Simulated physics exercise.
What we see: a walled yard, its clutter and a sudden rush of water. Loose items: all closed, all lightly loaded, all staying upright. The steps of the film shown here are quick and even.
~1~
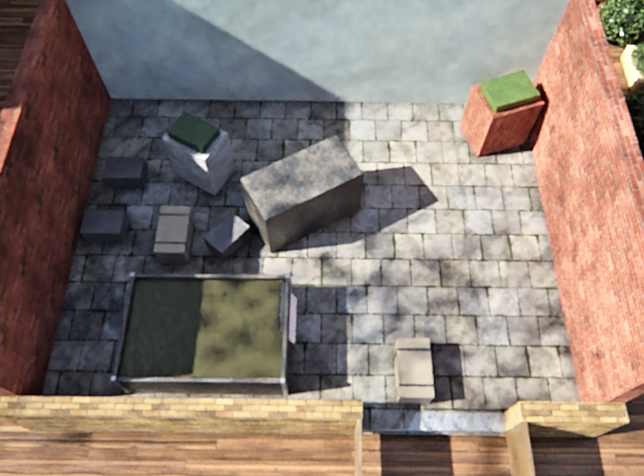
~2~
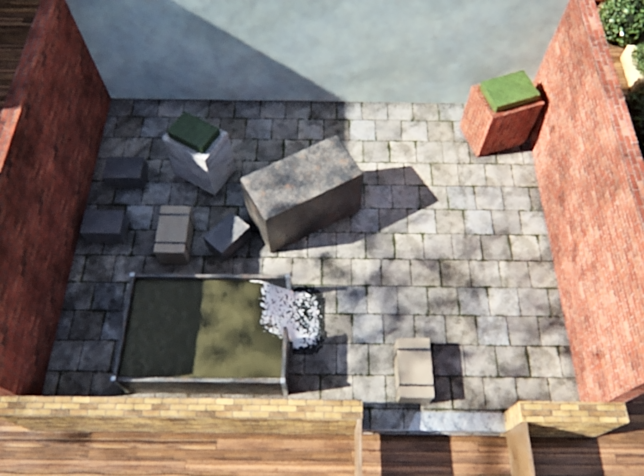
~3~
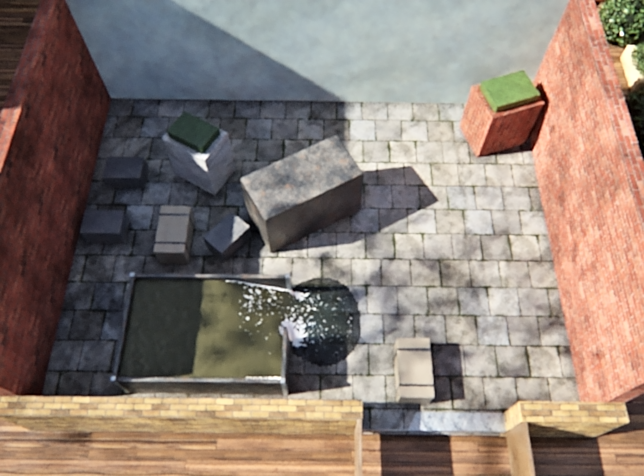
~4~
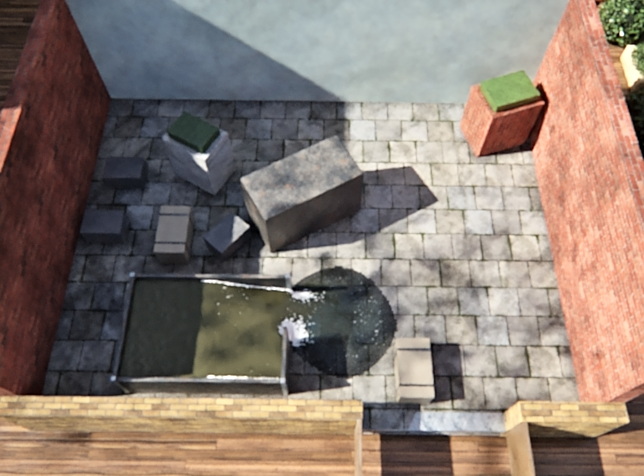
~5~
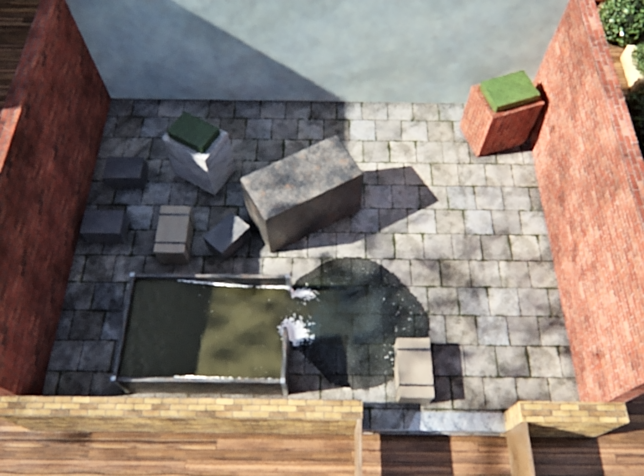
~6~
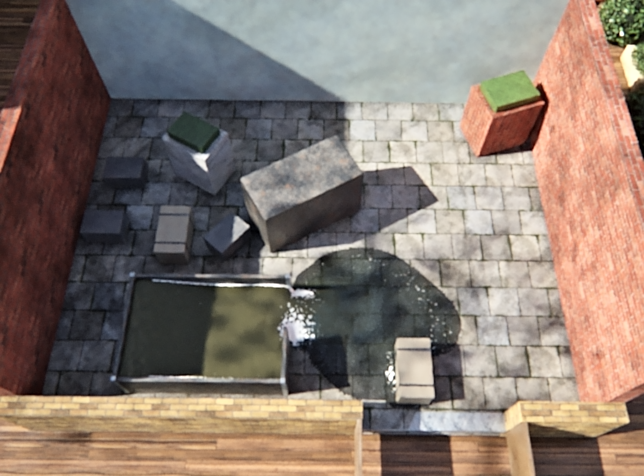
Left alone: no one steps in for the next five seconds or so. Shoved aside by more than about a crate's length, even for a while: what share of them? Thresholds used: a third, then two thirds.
Fewer than a third of the things get pushed well away.
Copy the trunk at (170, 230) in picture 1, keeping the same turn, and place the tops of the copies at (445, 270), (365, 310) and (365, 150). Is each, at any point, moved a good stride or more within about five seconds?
Taking them one at a time: Gets driven off, then gets driven off, then remains close.
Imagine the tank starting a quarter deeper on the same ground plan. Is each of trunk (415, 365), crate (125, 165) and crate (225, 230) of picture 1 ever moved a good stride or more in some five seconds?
One after the other: Shifted that much, no, never so far.
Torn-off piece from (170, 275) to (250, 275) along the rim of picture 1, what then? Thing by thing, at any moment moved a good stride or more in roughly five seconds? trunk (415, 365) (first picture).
My verdict on that one: Stays short of it.
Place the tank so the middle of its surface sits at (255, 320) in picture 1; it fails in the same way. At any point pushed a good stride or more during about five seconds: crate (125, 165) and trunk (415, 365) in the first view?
The first one fell short, the second covered the distance.
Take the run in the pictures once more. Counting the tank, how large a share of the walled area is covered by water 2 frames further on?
My guess is around 25 per cent.
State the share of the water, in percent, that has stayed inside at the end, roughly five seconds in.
Close to 92 per cent, I think.
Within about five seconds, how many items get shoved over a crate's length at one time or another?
Counting them up gives 1.
A moment on, 0 of 5 are well off their spots; 0 afloat.
Next, 1 of 5 are well off their spots; 1 afloat.
Later, 1 of 5 are well off their spots; 1 afloat.
In the end, 1 of 5 are well off their spots, and 1 have been at some point; 1 afloat.
